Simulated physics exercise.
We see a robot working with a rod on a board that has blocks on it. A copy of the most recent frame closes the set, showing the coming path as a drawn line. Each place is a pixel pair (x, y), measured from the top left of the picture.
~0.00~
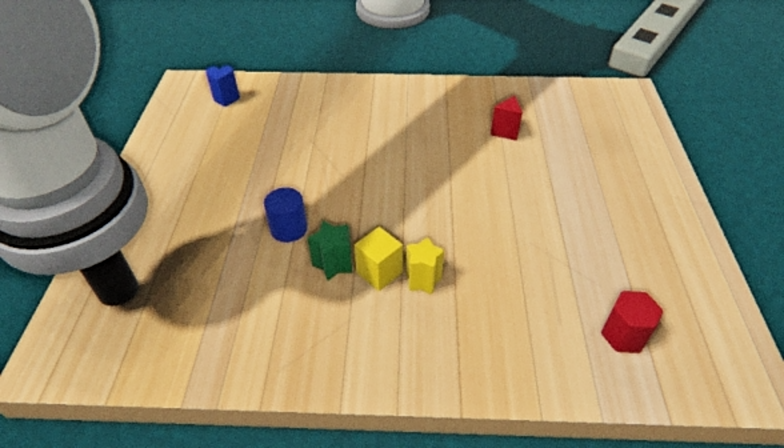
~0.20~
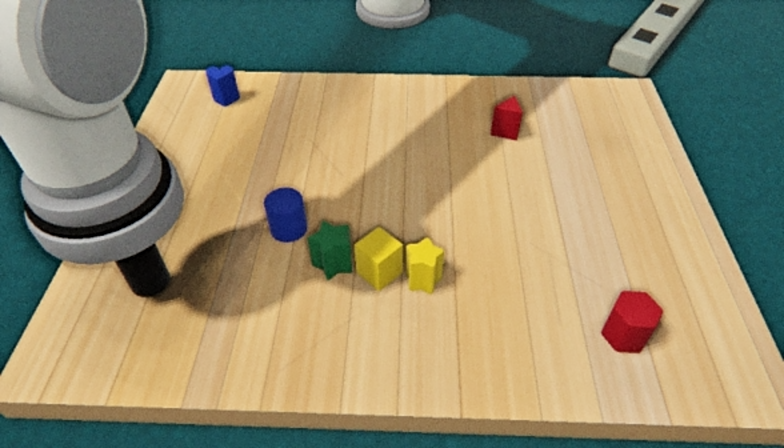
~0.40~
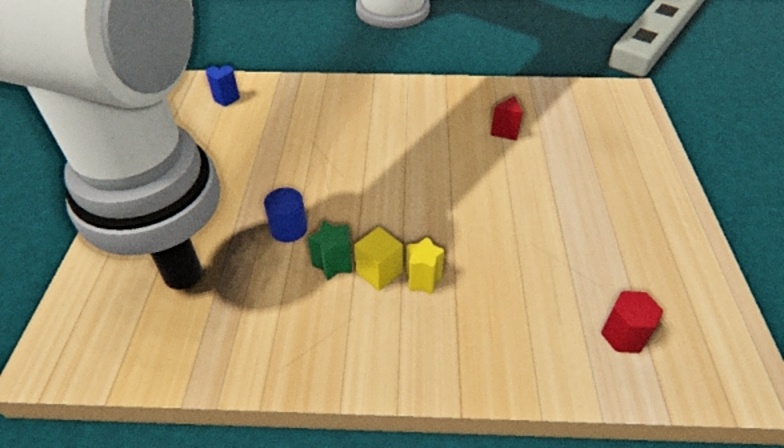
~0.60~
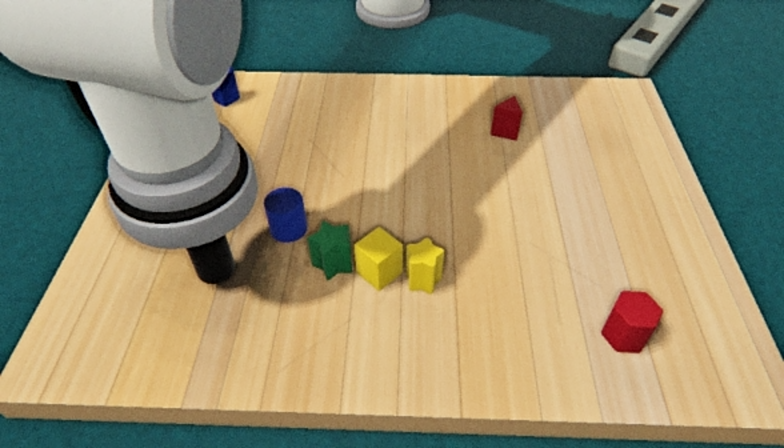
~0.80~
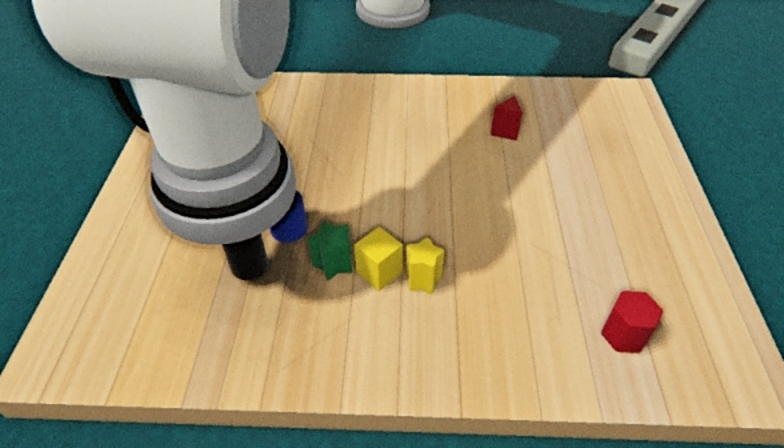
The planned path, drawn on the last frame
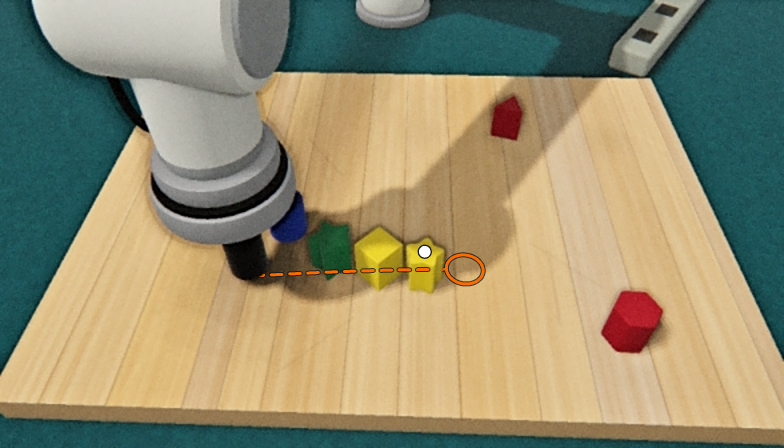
A robot arm with a dark rod moves steadily rightward from the left side of a wooden board, its shadow sliding along with it. It passes in front of a small blue block at the back, then partly covers the blue cylinder, while the green, yellow and red blocks stay still.
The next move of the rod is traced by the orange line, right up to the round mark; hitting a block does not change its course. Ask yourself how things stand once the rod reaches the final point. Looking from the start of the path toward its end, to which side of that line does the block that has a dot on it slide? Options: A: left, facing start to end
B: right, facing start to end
Choice B: Right, facing start to end.
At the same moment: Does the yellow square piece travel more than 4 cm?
I expect so.
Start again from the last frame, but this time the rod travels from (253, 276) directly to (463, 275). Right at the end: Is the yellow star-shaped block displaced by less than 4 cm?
No, that is not what happens.
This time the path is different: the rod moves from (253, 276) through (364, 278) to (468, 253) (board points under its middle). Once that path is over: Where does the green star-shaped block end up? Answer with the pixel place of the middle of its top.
Its top middle is near (360, 223).
The drawn path runs from (253, 276) directly to (465, 269); the dot is on the yellow star-shaped block.
The first path, step by step. One third of the way, rod at (323, 262); green star-shaped block at (352, 232), turned 15° clockwise; yellow square piece at (393, 242); yellow star-shaped block at (431, 253), turned 15° clockwise.
Two thirds of the way, rod at (395, 260); green star-shaped block at (414, 221), turned 15° anticlockwise; yellow square piece at (458, 233), turned 30° clockwise; yellow star-shaped block at (475, 258), turned 70° clockwise.
At the end, rod at (466, 259); blue circular block not moved; green star-shaped block at (427, 215), turned 60° anticlockwise; yellow square piece at (491, 221); yellow star-shaped block at (494, 266), turned 110° clockwise.
